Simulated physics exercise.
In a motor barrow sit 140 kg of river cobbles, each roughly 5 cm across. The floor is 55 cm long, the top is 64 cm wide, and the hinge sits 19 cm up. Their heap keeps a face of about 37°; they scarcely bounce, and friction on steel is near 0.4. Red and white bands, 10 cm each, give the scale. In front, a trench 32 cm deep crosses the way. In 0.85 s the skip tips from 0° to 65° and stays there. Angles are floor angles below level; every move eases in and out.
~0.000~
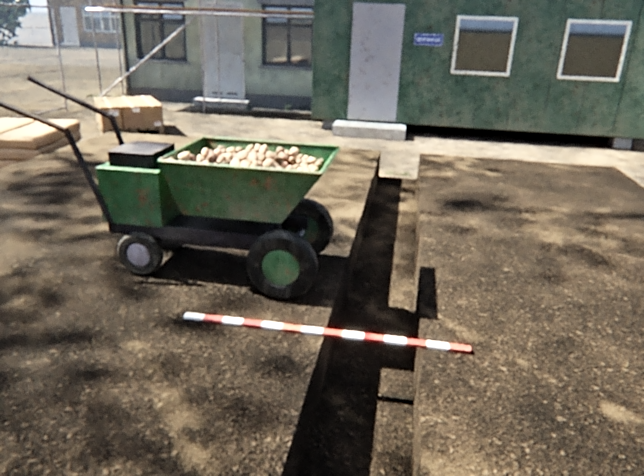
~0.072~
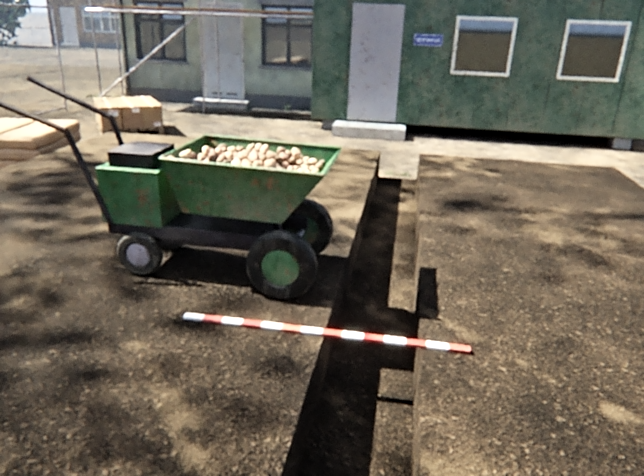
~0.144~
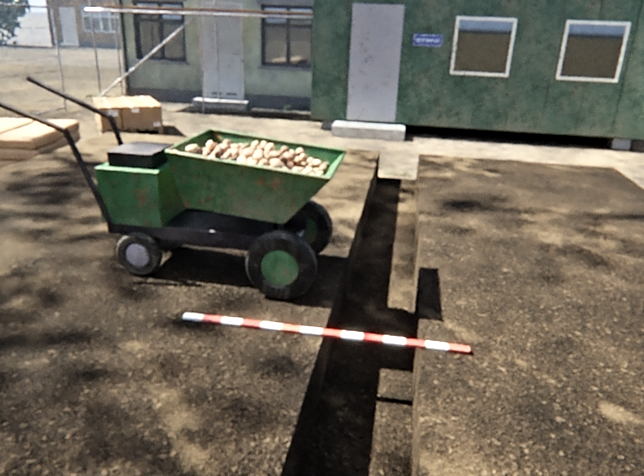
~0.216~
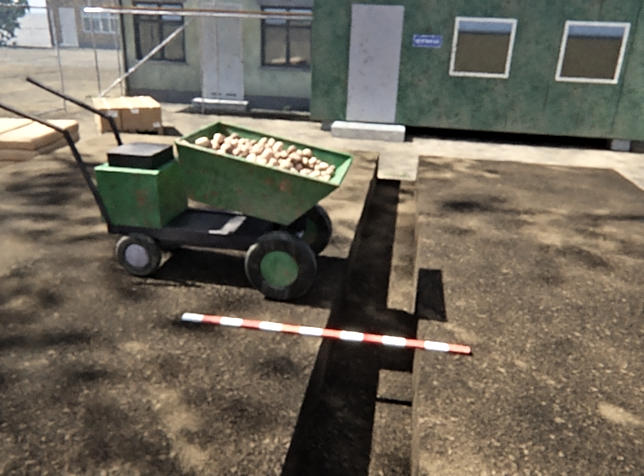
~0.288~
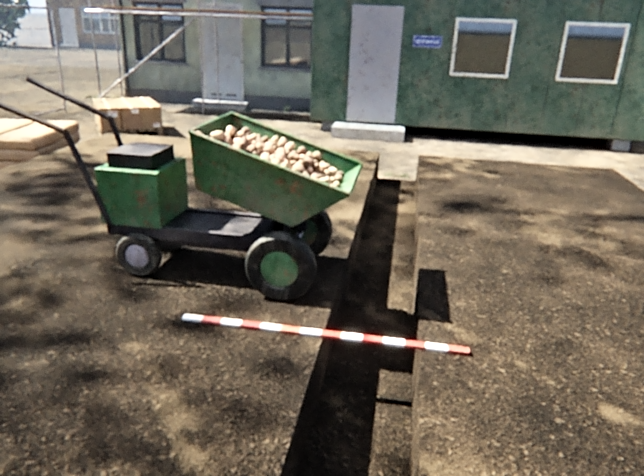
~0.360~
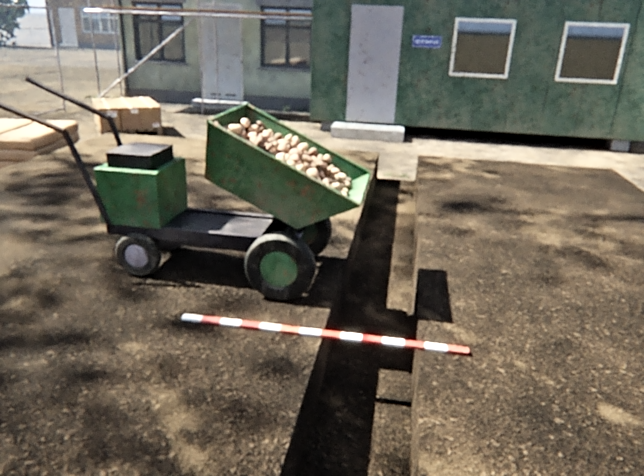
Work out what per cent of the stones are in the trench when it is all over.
It comes to roughly 51 per cent.
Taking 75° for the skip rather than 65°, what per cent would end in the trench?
It would be close to 55 percent.
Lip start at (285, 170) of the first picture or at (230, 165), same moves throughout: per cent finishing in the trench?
Roughly 85 in a hundred from the first, 70 in a hundred from the second.
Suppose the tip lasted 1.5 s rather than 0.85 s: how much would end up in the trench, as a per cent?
Then about 60 per cent.
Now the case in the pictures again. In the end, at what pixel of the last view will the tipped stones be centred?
Around (411, 313).
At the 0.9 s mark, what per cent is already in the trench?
About 10 per cent by then.
After 0.6 s the floor is at 55°; 100 % in the skip; the foremost stones are at (376, 225).
After 0.9 s the floor is at 65°; 79 % in the skip, 11 % in the trench, 10 % past the trench; the foremost stones are at (448, 283).
After 1.3 s the floor is at 65°; 40 % in the skip, 20 % in the trench, 40 % past the trench; the foremost stones are at (551, 300).
After 3.2 s the floor is at 65°; 7 % in the skip, 51 % in the trench, 41 % past the trench; the foremost stones are past the picture's edge.
